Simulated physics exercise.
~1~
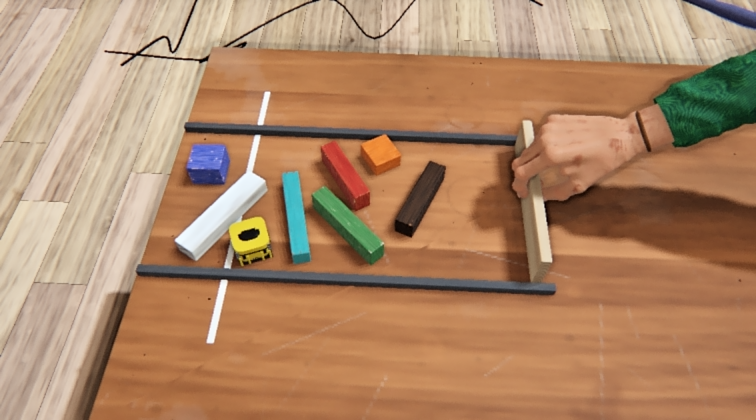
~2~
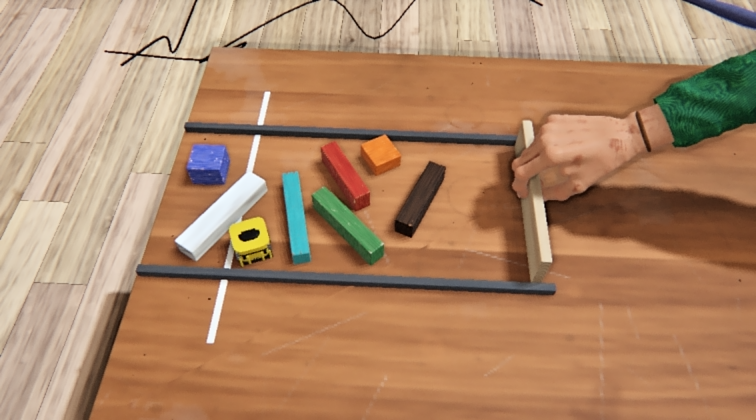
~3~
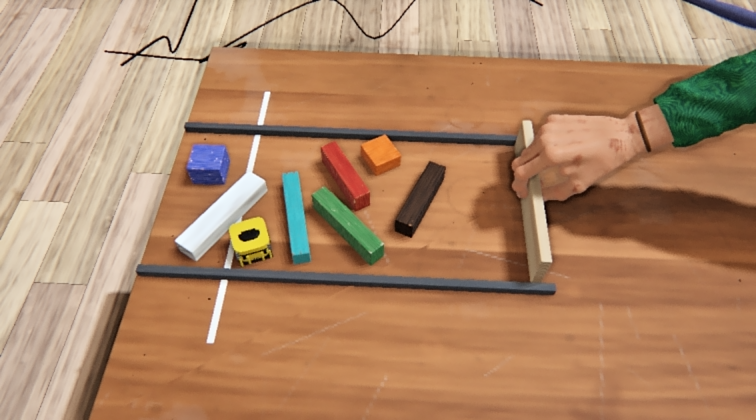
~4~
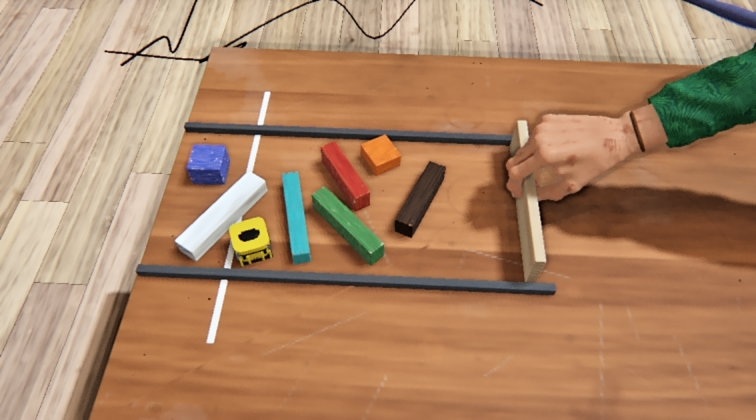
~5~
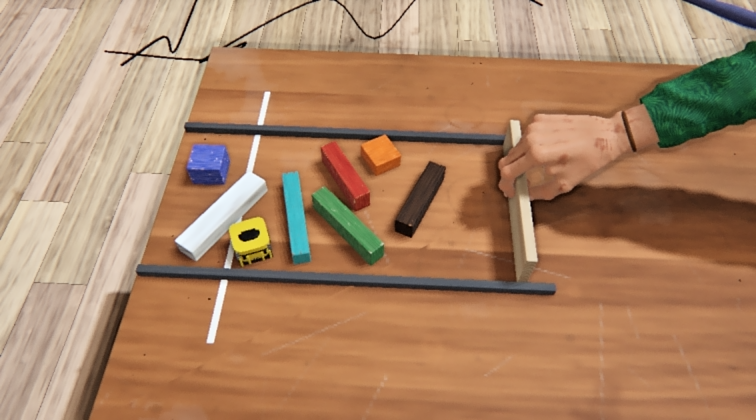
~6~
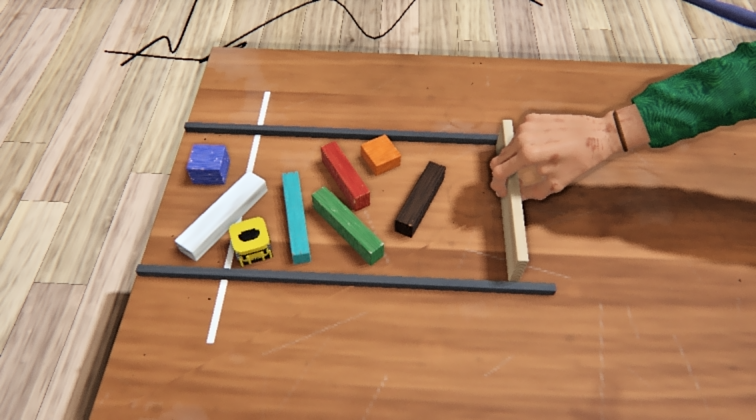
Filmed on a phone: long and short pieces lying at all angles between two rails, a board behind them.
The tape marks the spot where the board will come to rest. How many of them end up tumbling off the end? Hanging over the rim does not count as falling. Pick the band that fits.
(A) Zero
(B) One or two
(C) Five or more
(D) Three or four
The answer is B.
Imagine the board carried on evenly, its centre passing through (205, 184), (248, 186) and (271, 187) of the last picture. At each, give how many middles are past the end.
Past-the-end tally - position 1: 4, position 2: 1, position 3: 0.
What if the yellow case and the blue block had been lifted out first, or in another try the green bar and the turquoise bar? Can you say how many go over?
0 and 0.
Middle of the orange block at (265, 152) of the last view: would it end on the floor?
I reckon the orange block stays in place.
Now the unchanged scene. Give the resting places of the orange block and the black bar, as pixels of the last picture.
Positions - first (240, 143), then (233, 191).
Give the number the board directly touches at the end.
It is in contact with 3.
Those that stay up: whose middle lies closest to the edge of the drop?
Blue block.
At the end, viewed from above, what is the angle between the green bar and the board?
Roughly 25° out of line.
Soon after, none off yet; blue block at rest near (209, 165); white stick at rest near (223, 215); yellow case at rest near (251, 242).
At rest, the number that fall off is one or two; fallen, white stick.
